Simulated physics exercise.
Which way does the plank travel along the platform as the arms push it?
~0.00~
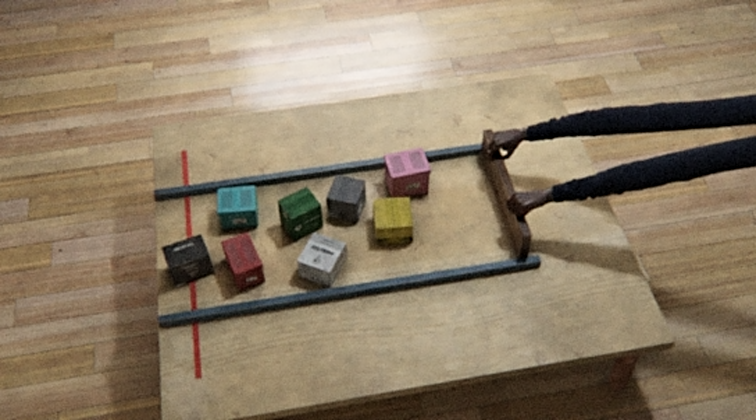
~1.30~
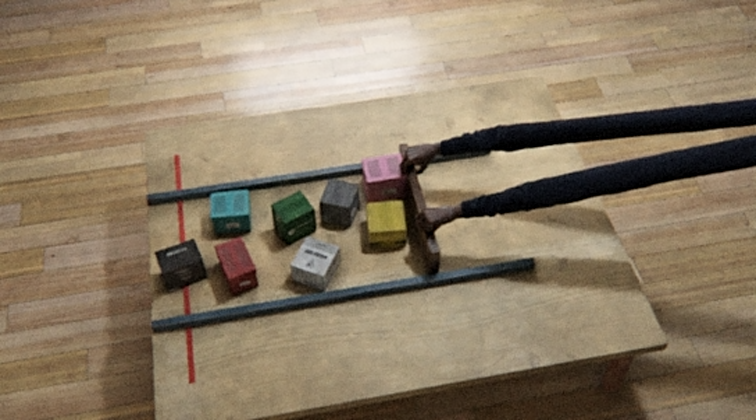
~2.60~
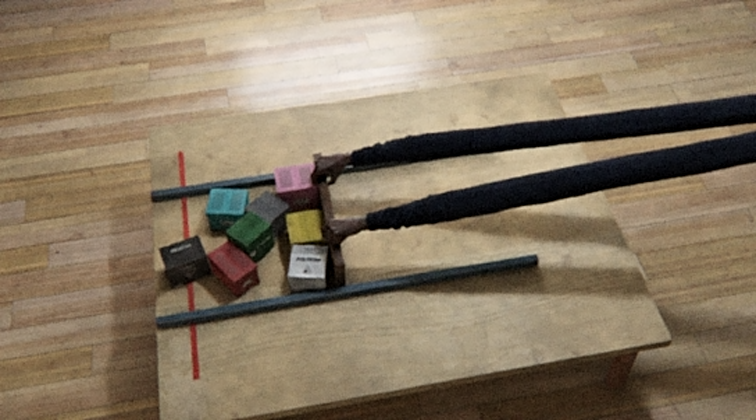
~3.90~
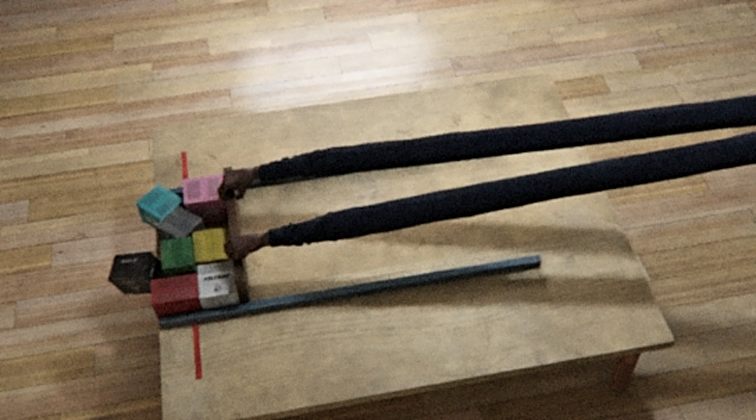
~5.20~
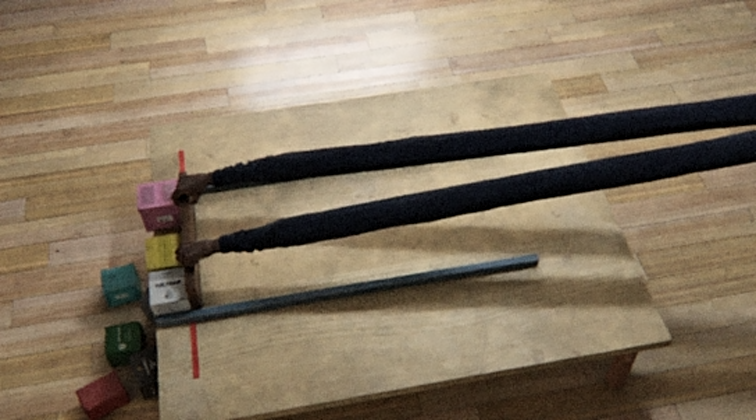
The plank travels to the left, toward the red line near the platform's edge.
Two dark-sleeved arms pushed a plank along a wooden platform, bunching the scattered colored boxes together and sweeping them toward the red line, until the black, turquoise, red, green and grey ones went off the edge while the pink, yellow and white ones stayed against the plank.
